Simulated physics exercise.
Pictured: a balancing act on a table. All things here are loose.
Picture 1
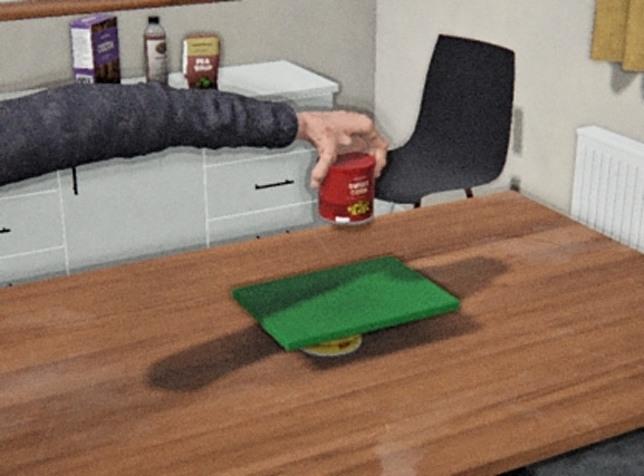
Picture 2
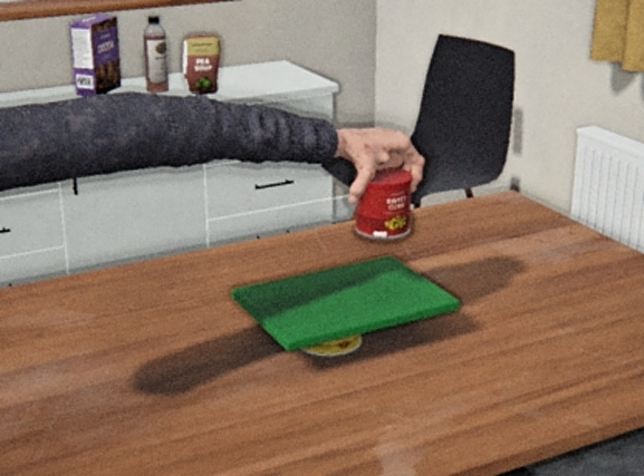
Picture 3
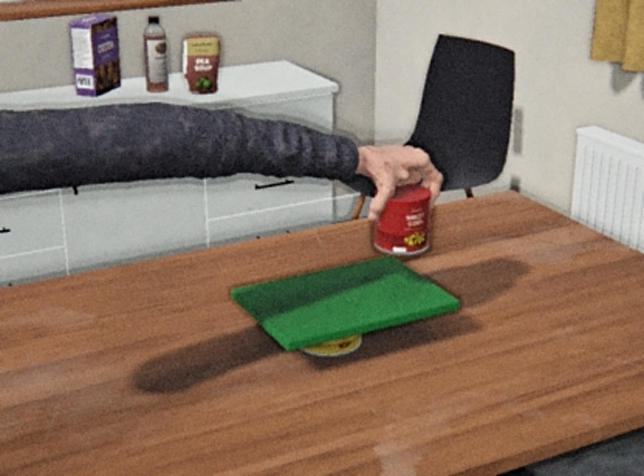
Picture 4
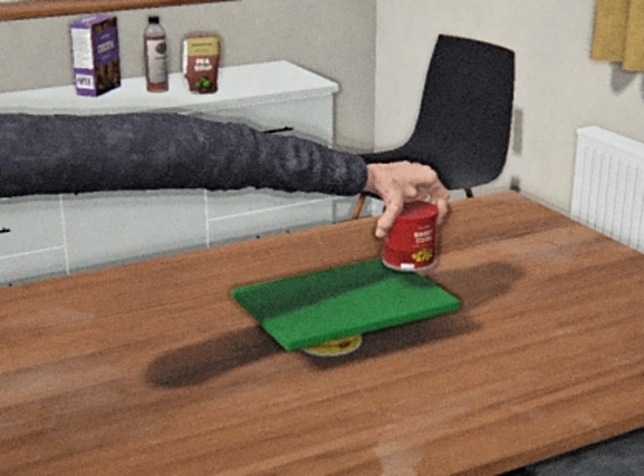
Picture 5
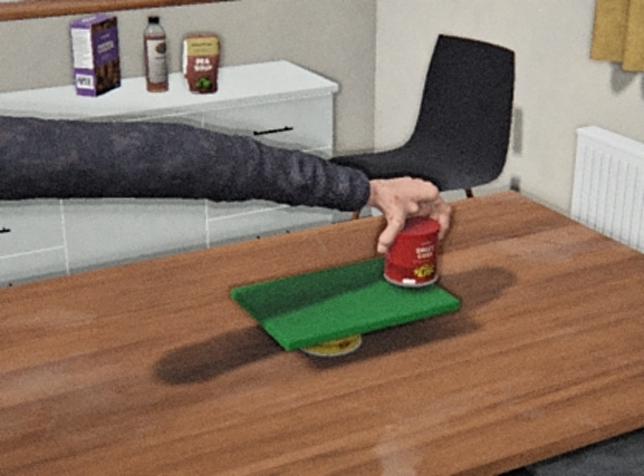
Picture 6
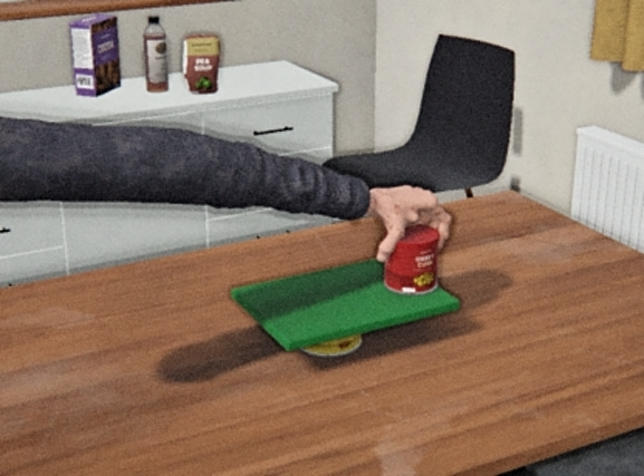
A hand lowering a red tin onto the right side of a green lid on a wooden table, still gripping it.
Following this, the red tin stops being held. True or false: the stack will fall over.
True.
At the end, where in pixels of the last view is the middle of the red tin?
I'd point to roughly (466, 293).
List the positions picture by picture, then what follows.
Coming down; red tin (346, 188); green lid (344, 299), in the first frame.
Coming down; red tin (383, 202); green lid (344, 299), in the second frame.
Coming down; red tin (403, 218); green lid (344, 299), in the third frame.
Coming down; red tin (410, 235); green lid (344, 299), in the fourth frame.
Coming down; red tin (412, 250); green lid (344, 299), in the fifth frame.
Set down, still held; red tin (411, 259); green lid (344, 299), in the sixth frame.
Then, 0.30 s later than the last frame, red tin now fallen; green lid tilted by 30°.
Then, 0.50 s later than the last frame, things are still on the move.
When it is over, fallen, red tin; the other 2 as before. End places, in pixels of the last picture, red tin near (466, 293). The stack gives way.
